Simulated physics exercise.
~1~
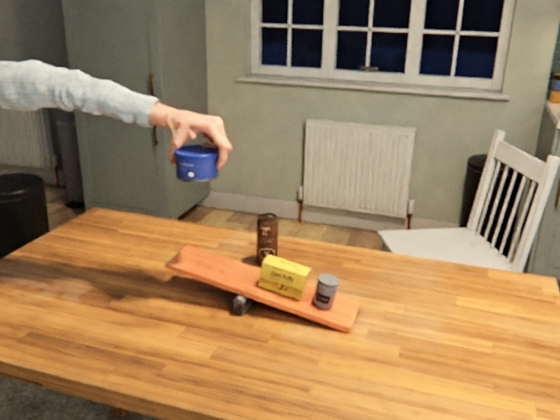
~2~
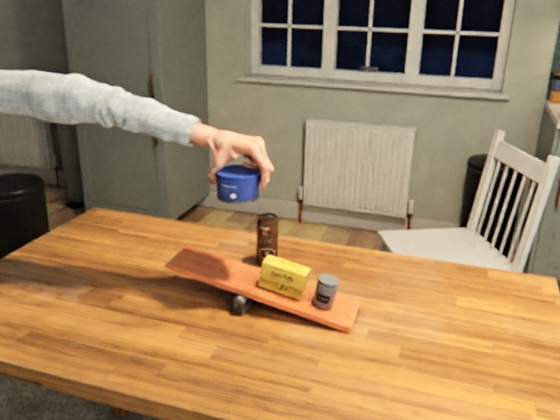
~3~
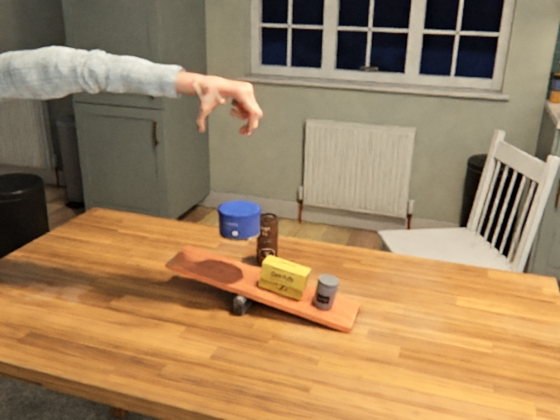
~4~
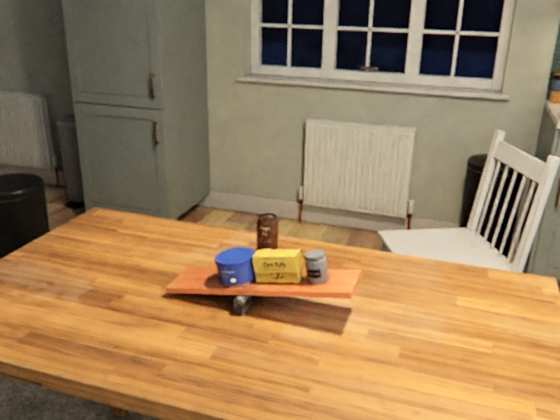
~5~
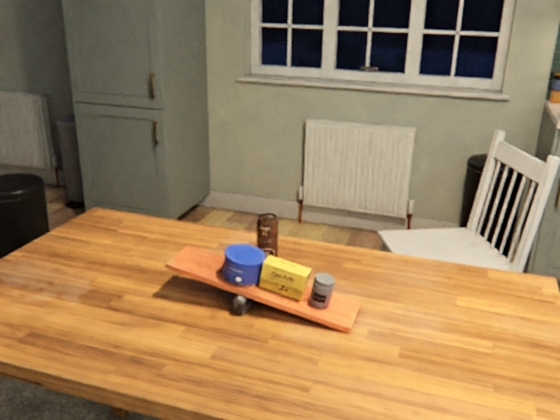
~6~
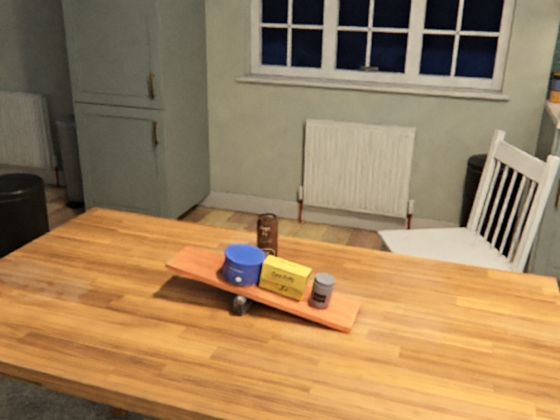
A hand drops a blue tub onto a tilted plank, which rocks level, then tilts back.
